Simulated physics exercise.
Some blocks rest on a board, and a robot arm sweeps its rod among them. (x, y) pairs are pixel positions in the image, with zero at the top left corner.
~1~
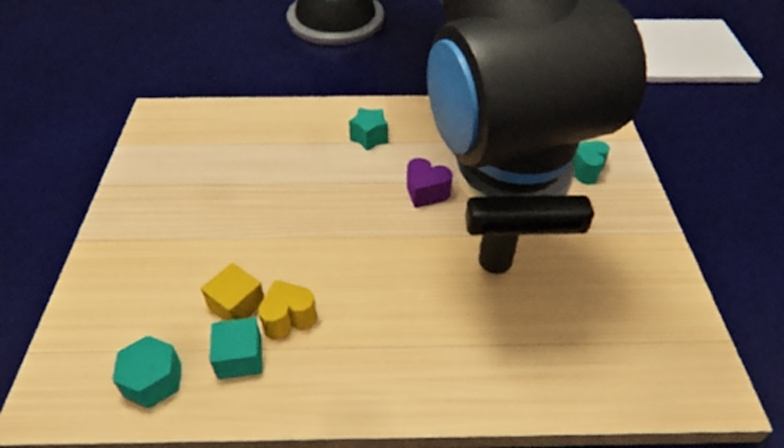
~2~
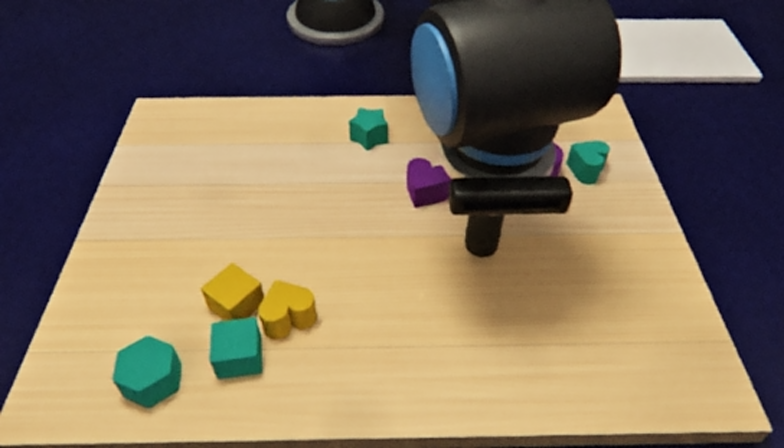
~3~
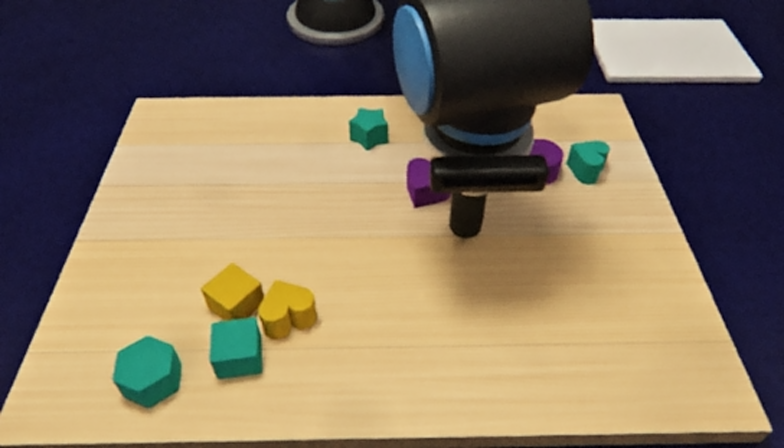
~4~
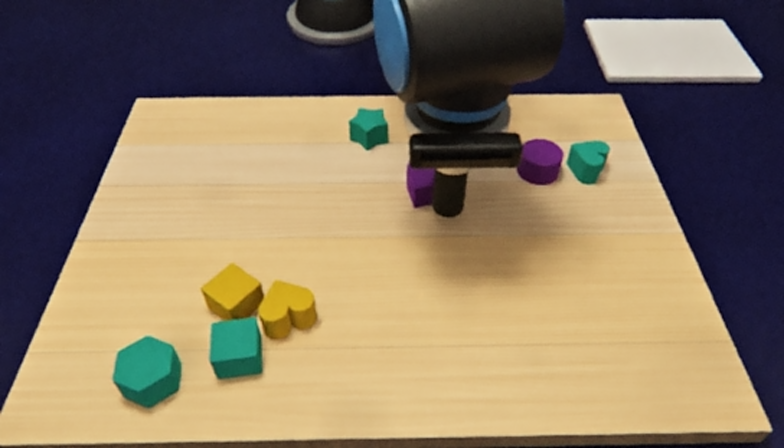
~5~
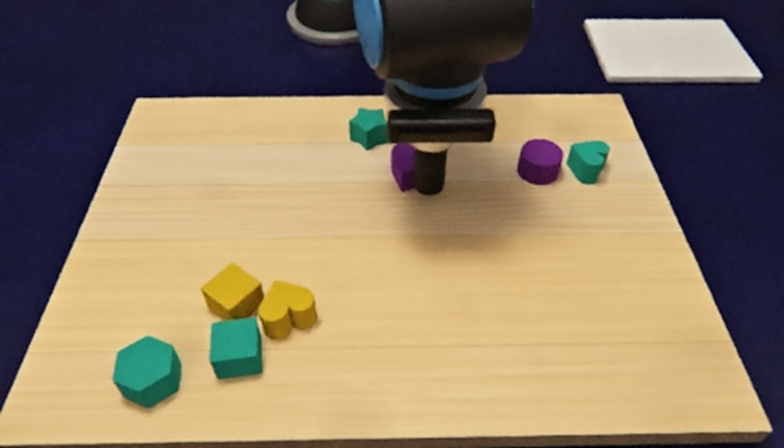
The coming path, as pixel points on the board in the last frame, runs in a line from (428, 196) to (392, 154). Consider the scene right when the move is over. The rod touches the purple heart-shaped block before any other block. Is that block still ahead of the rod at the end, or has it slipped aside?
At that point it is up front.
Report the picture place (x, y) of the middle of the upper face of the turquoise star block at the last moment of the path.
I'd say the turquoise star block ends with its top centre at (350, 102).
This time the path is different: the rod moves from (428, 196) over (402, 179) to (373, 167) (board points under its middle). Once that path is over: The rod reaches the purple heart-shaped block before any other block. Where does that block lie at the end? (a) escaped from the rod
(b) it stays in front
Choice a: Escaped from the rod.
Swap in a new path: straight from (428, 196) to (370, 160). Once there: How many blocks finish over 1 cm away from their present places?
The number is two.
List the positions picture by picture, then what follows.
Lower end of the rod at (495, 262), tops of blocks, turquoise star block at (369, 118), purple heart-shaped block at (427, 172), in the first picture.
Rod at (481, 246), blocks as before, in the second picture.
Rod at (465, 227), blocks as before, in the third picture.
Rod at (448, 207), blocks as before, in the fourth picture.
Rod at (429, 186), turquoise star block at (369, 118), purple heart-shaped block at (412, 157), in the fifth picture.
On the path given first. Halfway along, rod at (410, 163); purple heart-shaped block at (392, 136).
At the end, rod at (392, 144); turquoise star block at (350, 102); purple heart-shaped block at (374, 119), turned 15° anticlockwise.
